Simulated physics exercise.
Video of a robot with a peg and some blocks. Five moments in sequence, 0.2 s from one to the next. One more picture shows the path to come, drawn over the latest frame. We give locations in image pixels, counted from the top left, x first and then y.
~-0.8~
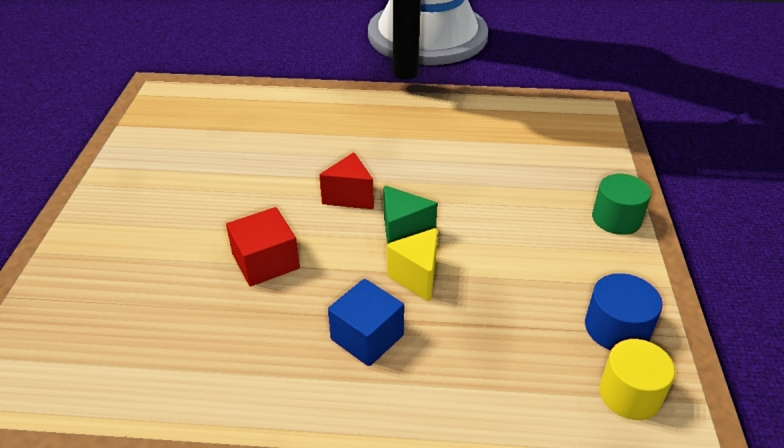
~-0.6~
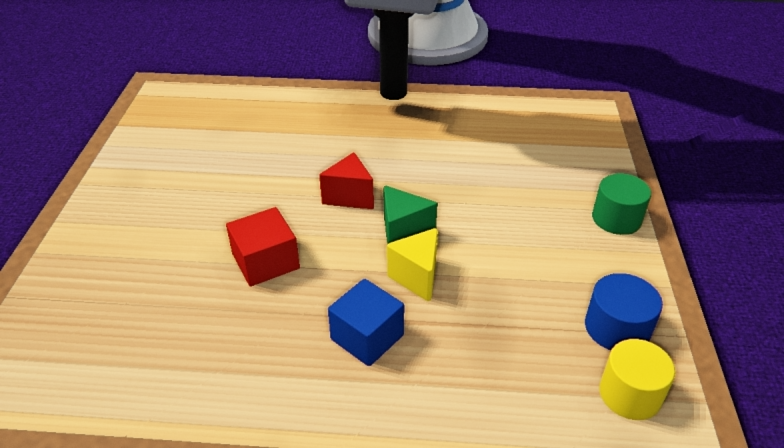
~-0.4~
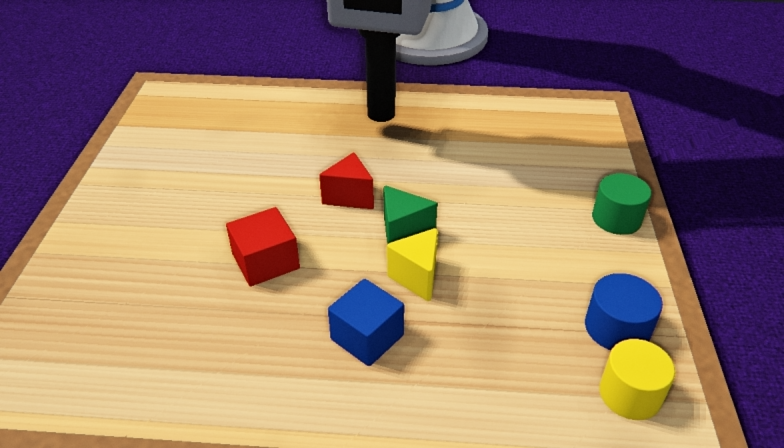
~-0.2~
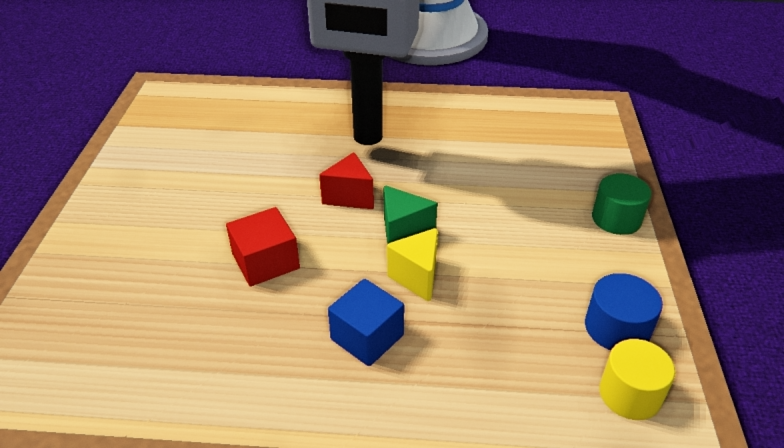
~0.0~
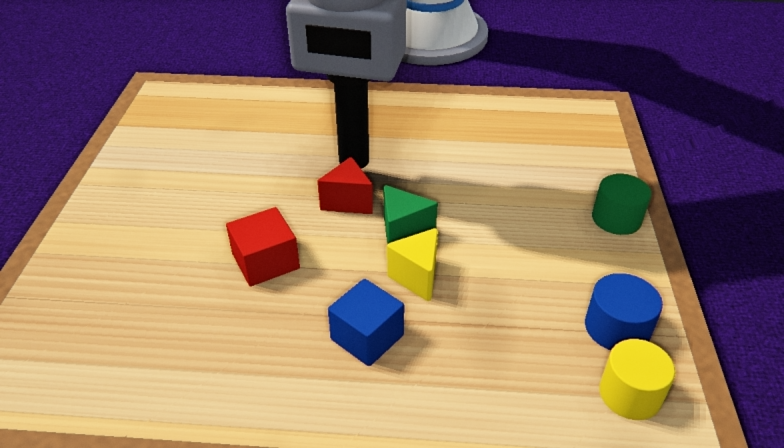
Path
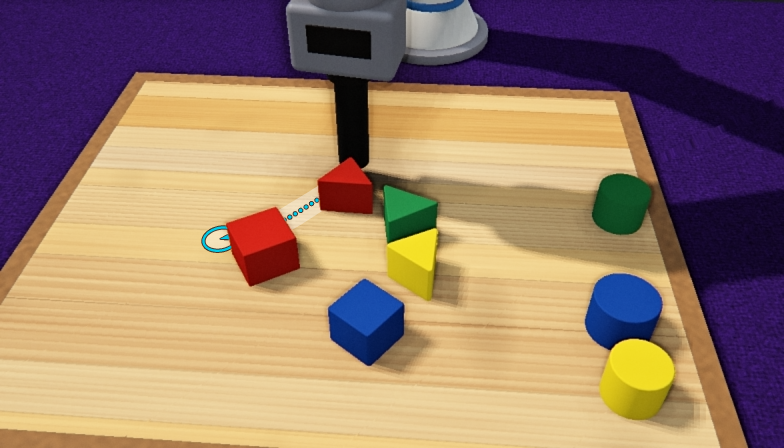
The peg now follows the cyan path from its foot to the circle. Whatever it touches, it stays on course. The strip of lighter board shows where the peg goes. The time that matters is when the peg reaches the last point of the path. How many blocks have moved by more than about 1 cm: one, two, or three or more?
One.
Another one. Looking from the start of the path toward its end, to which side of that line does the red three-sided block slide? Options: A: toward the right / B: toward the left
That would be B.
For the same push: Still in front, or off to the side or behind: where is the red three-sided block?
The red three-sided block won't stay at the front of the peg.
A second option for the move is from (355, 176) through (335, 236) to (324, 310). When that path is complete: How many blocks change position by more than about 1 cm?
Answer: Two blocks.
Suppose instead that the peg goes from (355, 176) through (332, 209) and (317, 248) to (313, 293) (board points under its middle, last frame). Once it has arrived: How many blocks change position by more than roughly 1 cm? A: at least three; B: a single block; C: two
Correct choice: B.
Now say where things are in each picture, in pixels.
The first picture shows lower end of the peg at (405, 73), tops of blocks, red square block at (260, 230), red three-sided block at (349, 168).
The second picture shows peg at (394, 93), blocks as before.
The third picture shows peg at (381, 115), blocks as before.
The fourth picture shows peg at (368, 137), blocks as before.
The fifth picture shows peg at (354, 161), red square block at (260, 230), red three-sided block at (347, 173).
The drawn path runs from (355, 176) by way of (297, 213) to (221, 239).
What follows on the original path. One third of the way, peg at (315, 185); red three-sided block at (336, 191), turned 65° anticlockwise.
Two thirds of the way, peg at (271, 210); red three-sided block at (330, 194), turned 90° anticlockwise.
At the end, peg at (217, 223); red square block not moved; red three-sided block at (330, 194), turned 90° anticlockwise.
